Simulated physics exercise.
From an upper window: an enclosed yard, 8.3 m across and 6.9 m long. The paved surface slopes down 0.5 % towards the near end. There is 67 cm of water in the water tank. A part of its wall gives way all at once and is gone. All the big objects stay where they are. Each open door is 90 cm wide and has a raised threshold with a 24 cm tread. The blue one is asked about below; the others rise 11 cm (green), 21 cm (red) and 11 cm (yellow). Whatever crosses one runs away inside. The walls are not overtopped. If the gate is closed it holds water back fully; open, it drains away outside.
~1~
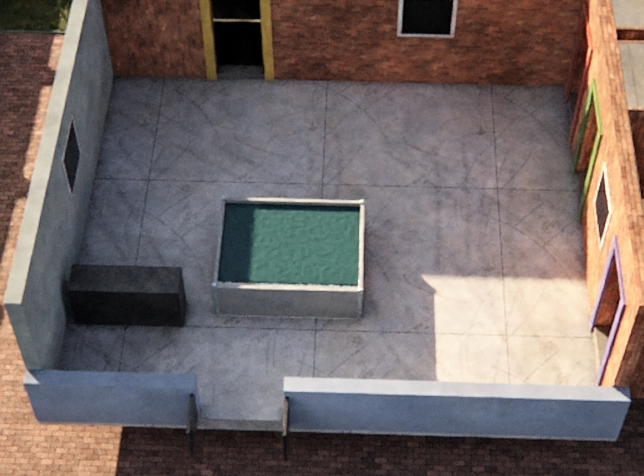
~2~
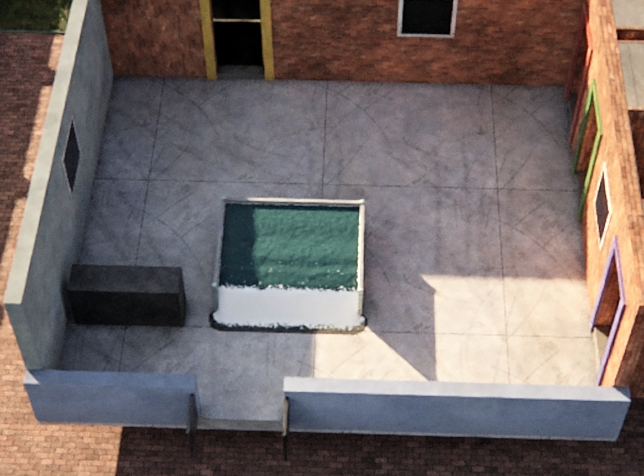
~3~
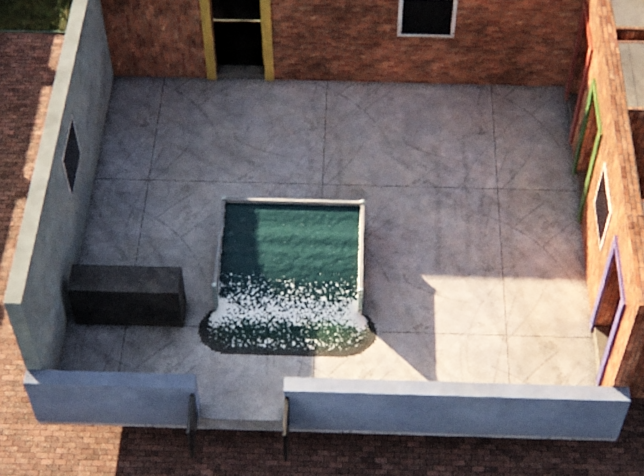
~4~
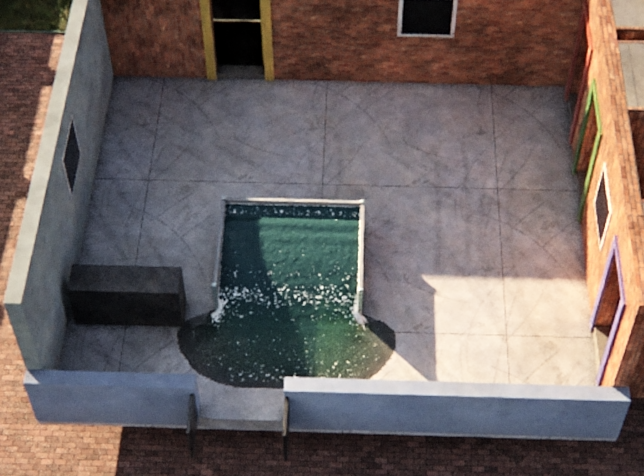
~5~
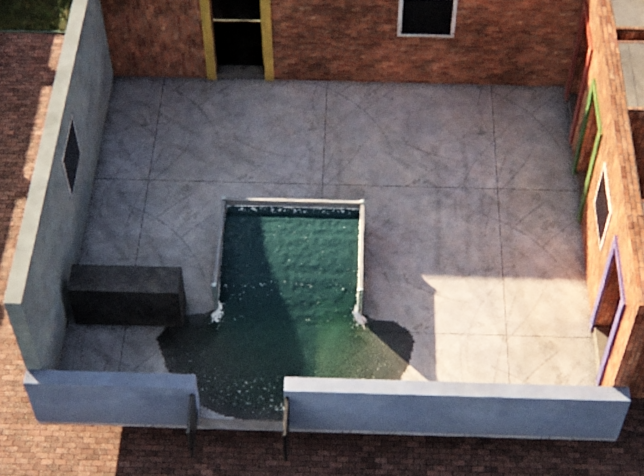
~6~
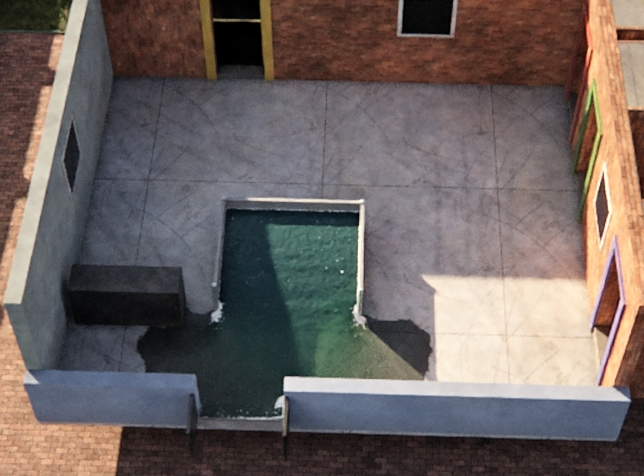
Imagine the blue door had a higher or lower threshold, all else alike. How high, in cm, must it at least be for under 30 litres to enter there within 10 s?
At least 12.5 cm or so.
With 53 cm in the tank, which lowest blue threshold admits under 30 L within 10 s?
About 9.0 cm.
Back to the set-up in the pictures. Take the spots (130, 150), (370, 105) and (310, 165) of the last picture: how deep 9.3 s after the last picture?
Roughly 1, 3 and 0 cm, in turn.
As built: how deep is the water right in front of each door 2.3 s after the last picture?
In cm: Blue 20, green 0, red 0, yellow 0.
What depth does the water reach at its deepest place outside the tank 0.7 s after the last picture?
About 44 cm.
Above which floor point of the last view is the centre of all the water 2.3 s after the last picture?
Near (331, 346).
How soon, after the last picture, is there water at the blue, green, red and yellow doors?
Blue 1.6 s, green 3.0 s, red 4.0 s, yellow not in the 10 s.
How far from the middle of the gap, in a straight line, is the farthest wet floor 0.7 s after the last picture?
About 3.8 m.
Then, 0.7 s after the last picture water covers 15 % of the floor, deepest (44 cm) near (302, 407); it has not reached the blue door.
Then, 2.3 s after the last picture water covers 30 % of the floor, deepest (25 cm) near (602, 416); 20 cm at the blue door, 1 litre in over its 18 cm threshold.
Then, 9.3 s after the last picture water covers 70 % of the floor, deepest (6 cm) near (446, 411); 4 cm at the blue door, 4 litres in over its 18 cm threshold.
At the blue door as built, the water peaked near 20 cm, 2.1 s after the last picture.
Run again over the same 10 s with other heights there, 51 litres in over 10.5 cm, 20 litres over 14 cm. The limit of 30 litres is kept from about 12.5 cm up.
